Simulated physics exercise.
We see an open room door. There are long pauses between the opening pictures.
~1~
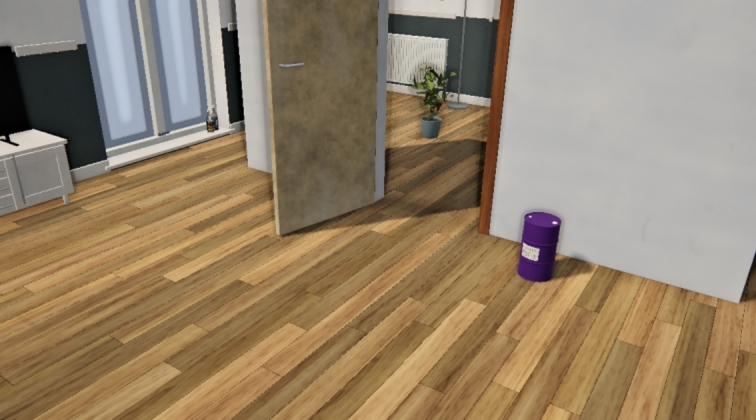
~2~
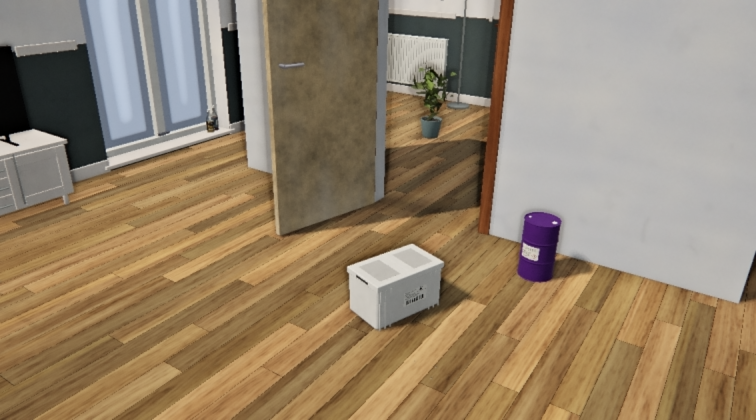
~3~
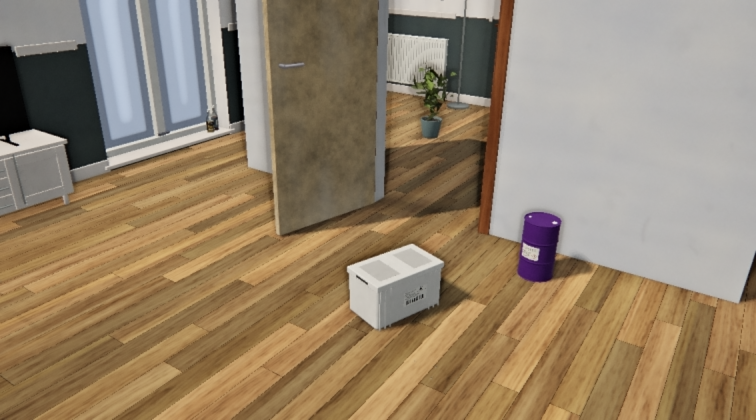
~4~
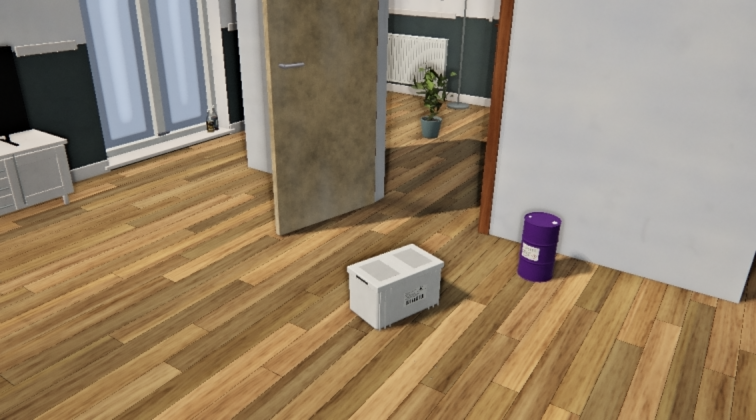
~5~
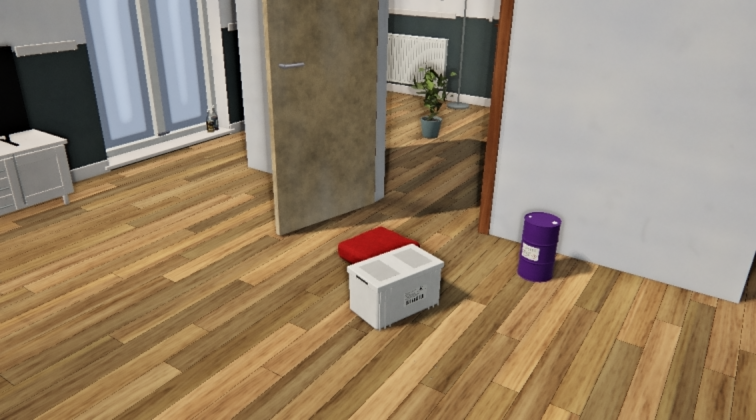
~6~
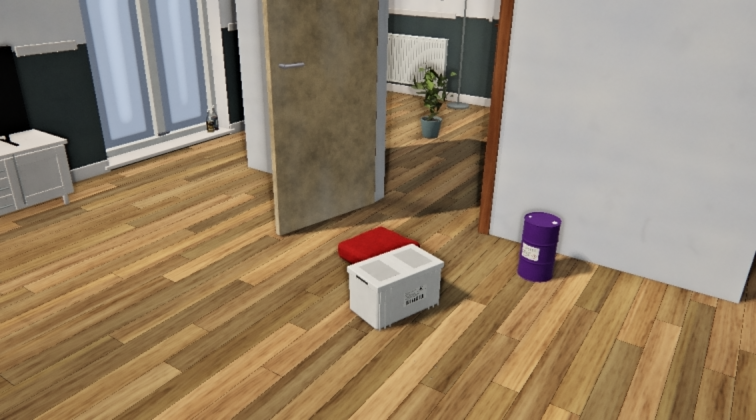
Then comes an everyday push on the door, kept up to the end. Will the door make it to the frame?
The door reaches the frame.
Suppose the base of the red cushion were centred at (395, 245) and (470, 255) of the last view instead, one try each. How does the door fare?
First try: It jams; second try: It shuts.
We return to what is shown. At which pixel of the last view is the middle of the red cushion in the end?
Near (434, 261).
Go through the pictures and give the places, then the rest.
In the first picture, door wide open and still; purple canister (539, 247).
In the second picture, door wide open and still; purple canister (539, 247); white tote (395, 286).
In the third picture, door wide open and still; purple canister (539, 247); white tote (395, 286).
In the fourth picture, door wide open and still; purple canister (539, 247); white tote (395, 286).
In the fifth picture, door wide open and still; purple canister (539, 247); white tote (395, 286).
In the sixth picture, door wide open and still; red cushion (379, 250); purple canister (539, 247).
Then, 1.10 s on from there, open by 69°; red cushion shifted a little near (382, 251).
Then, 1.50 s on from there, open by 54°; red cushion shifted a little near (411, 257); white tote shifted a little.
Then, 2.20 s on from there, open by 30°; red cushion shifted about its own width near (434, 260); white tote shifted a little.
In the end, open by 0°; moved from the start, red cushion; the other 2 unmoved. At the end, from the last picture's camera, red cushion near (434, 260).
